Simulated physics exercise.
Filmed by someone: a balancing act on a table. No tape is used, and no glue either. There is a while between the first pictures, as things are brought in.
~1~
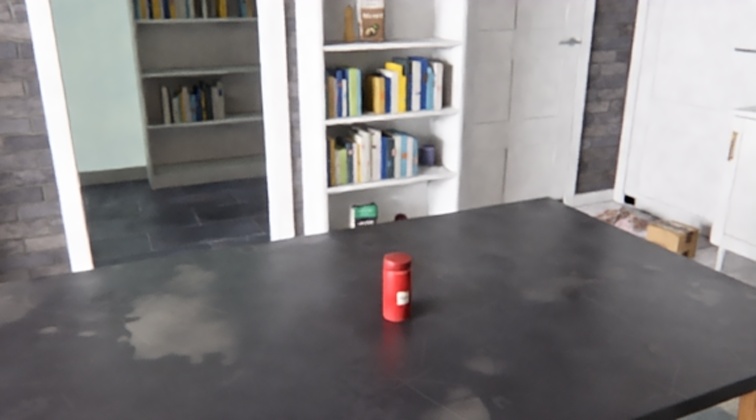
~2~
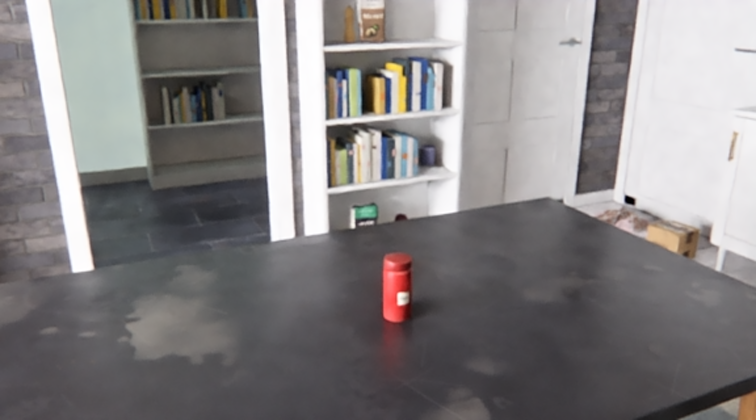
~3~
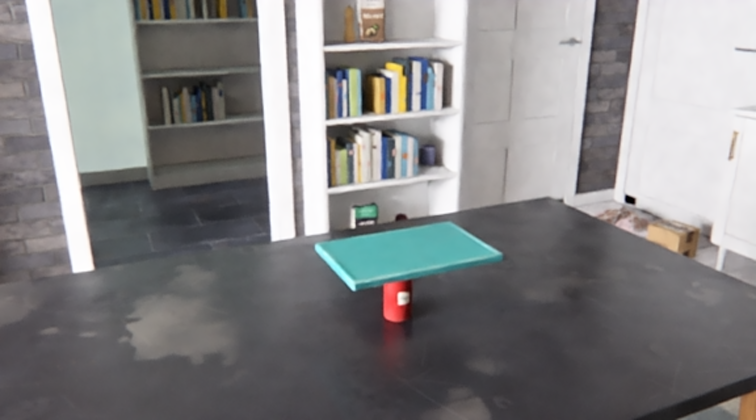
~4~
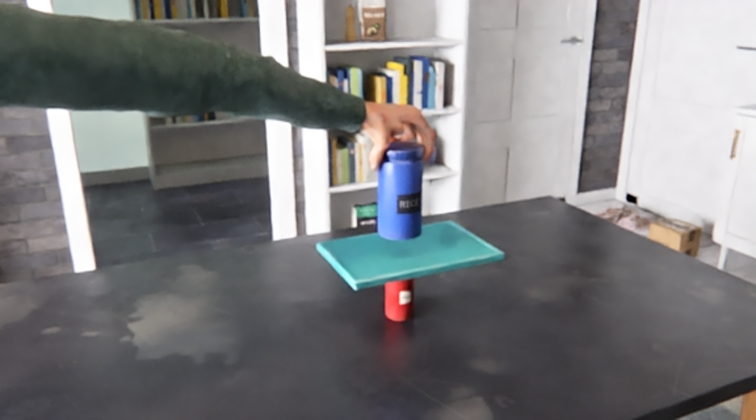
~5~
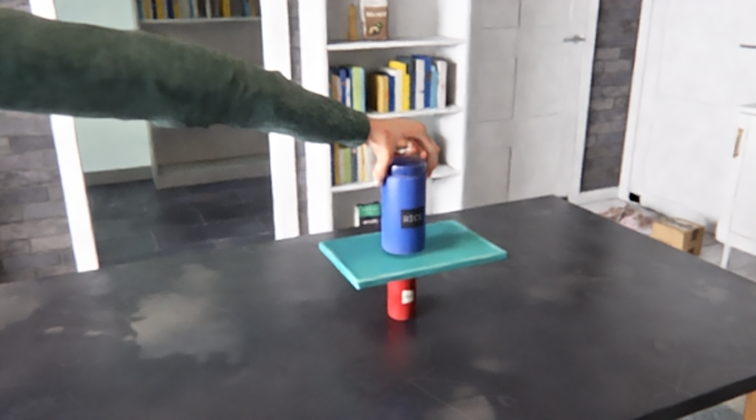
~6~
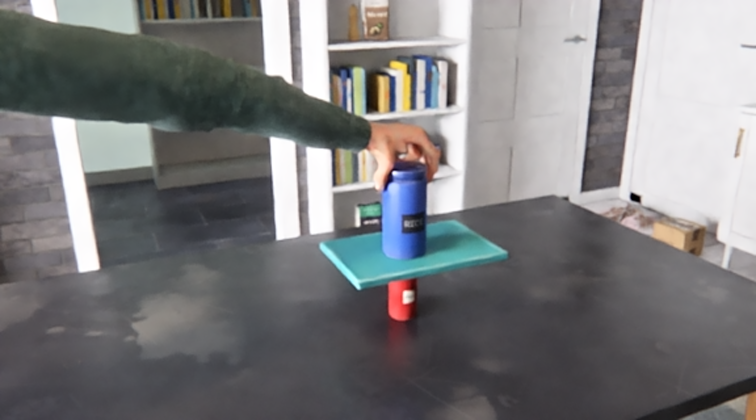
A hand lowers a blue jar onto a turquoise lid lying atop a small red container.
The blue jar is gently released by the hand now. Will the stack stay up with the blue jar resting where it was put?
Survives.
Then, 0.80 s on from there, no change.
Then, 1.70 s on from there, blue jar resting near (405, 210).
In the end, all 3 unmoved. At the end, from the last picture's camera, blue jar near (405, 210). The stack keeps its balance.
